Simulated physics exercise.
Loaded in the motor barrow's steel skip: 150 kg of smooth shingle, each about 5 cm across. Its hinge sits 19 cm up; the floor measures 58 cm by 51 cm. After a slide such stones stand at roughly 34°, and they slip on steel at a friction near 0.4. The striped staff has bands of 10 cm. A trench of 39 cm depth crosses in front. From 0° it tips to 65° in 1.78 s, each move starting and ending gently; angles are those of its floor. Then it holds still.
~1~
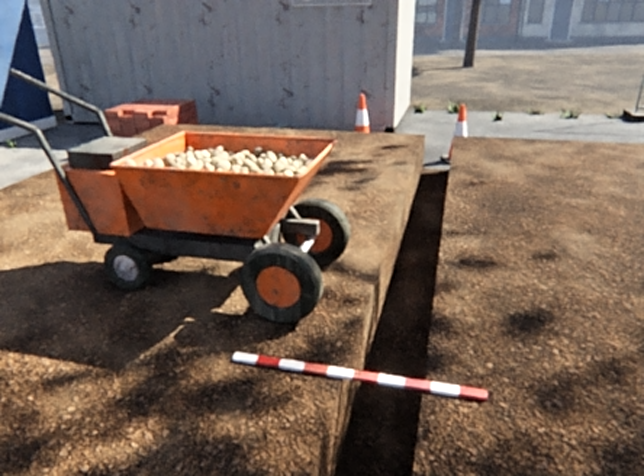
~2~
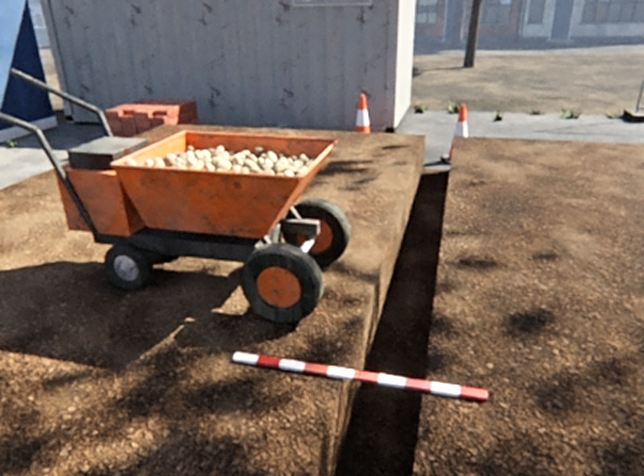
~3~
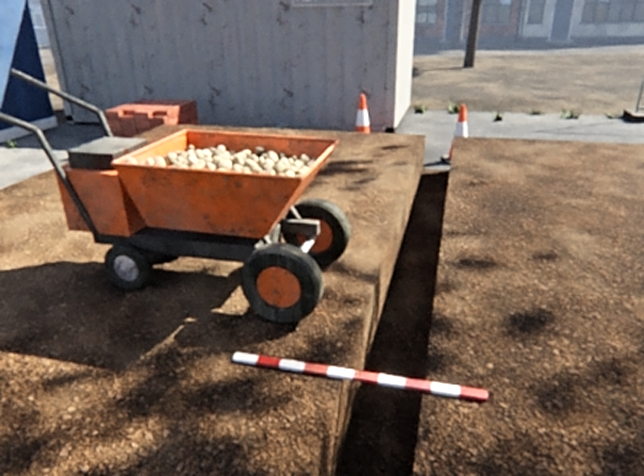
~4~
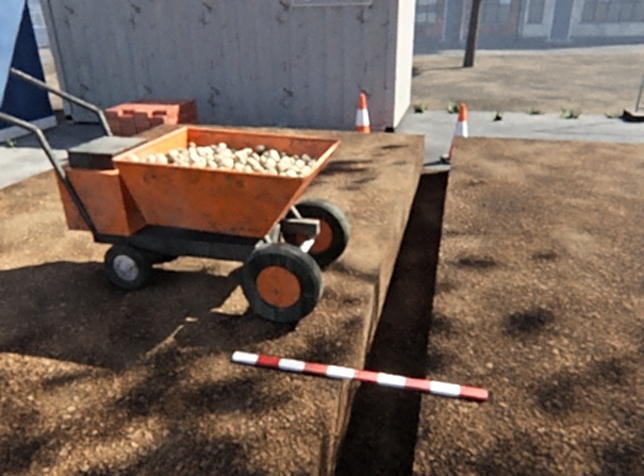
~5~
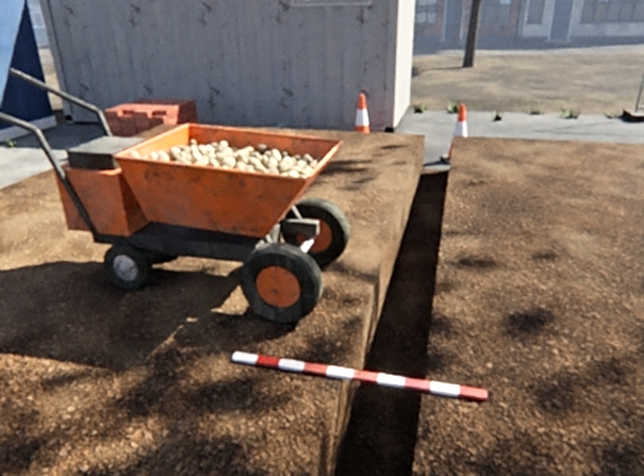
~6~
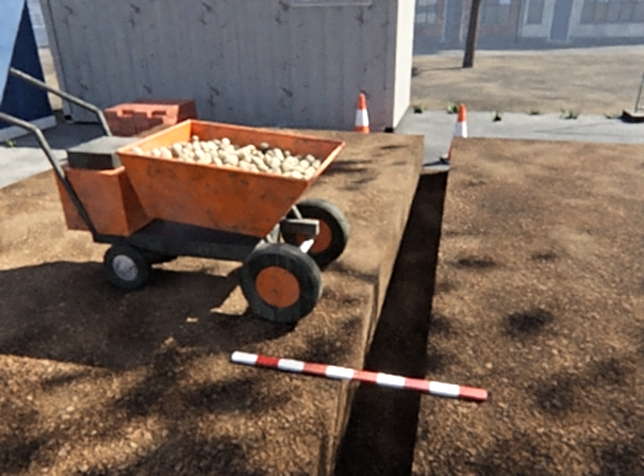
On a patch of brown dirt beside a narrow trench, an orange motor barrow full of pale stones stood still, then its skip began tilting slightly toward the right, its wheels staying put.
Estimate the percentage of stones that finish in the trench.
Close to 51 in a hundred.
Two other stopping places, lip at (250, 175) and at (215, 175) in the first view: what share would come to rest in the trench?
About 90 and 70 per cent.
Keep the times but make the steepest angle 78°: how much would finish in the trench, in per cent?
Then about 40 per cent.
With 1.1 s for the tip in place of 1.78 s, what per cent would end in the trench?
It would be near 40 per cent.
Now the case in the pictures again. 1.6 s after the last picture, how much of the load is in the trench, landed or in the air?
Some 10 per cent.
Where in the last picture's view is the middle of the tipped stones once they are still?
Their middle is at about (427, 314).
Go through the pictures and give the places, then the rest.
The skip is at 0°, its lip at (299, 178); the top of the load is at (224, 158), in the first picture.
Lip at (300, 179), floor tilted 0°, highest stones at (218, 158), in the second picture.
The skip is at 1°, its lip at (301, 179); the top of the load is at (207, 156), in the third picture.
The skip is at 2°, its lip at (303, 179); the top of the load is at (208, 154), in the fourth picture.
The skip is at 3°, its lip at (306, 180); the top of the load is at (209, 152), in the fifth picture.
The skip is at 5°, its lip at (309, 182); the top of the load is at (204, 149), in the sixth picture.
Then, 1.0 s after the last picture the floor is at 55°, 100 % in the skip; the foremost stones are at (402, 233).
Then, 1.6 s after the last picture the floor is at 65°, 59 % in the skip, 12 % in the trench, 29 % past the trench; the foremost stones are at (540, 334).
Then, 1.9 s after the last picture the floor is at 65°, 36 % in the skip, 19 % in the trench, 45 % past the trench; the foremost stones are at (624, 325).
Then, 3.9 s after the last picture the floor is at 65°, 4 % in the skip, 51 % in the trench, 45 % past the trench; the foremost stones are past the picture's edge.
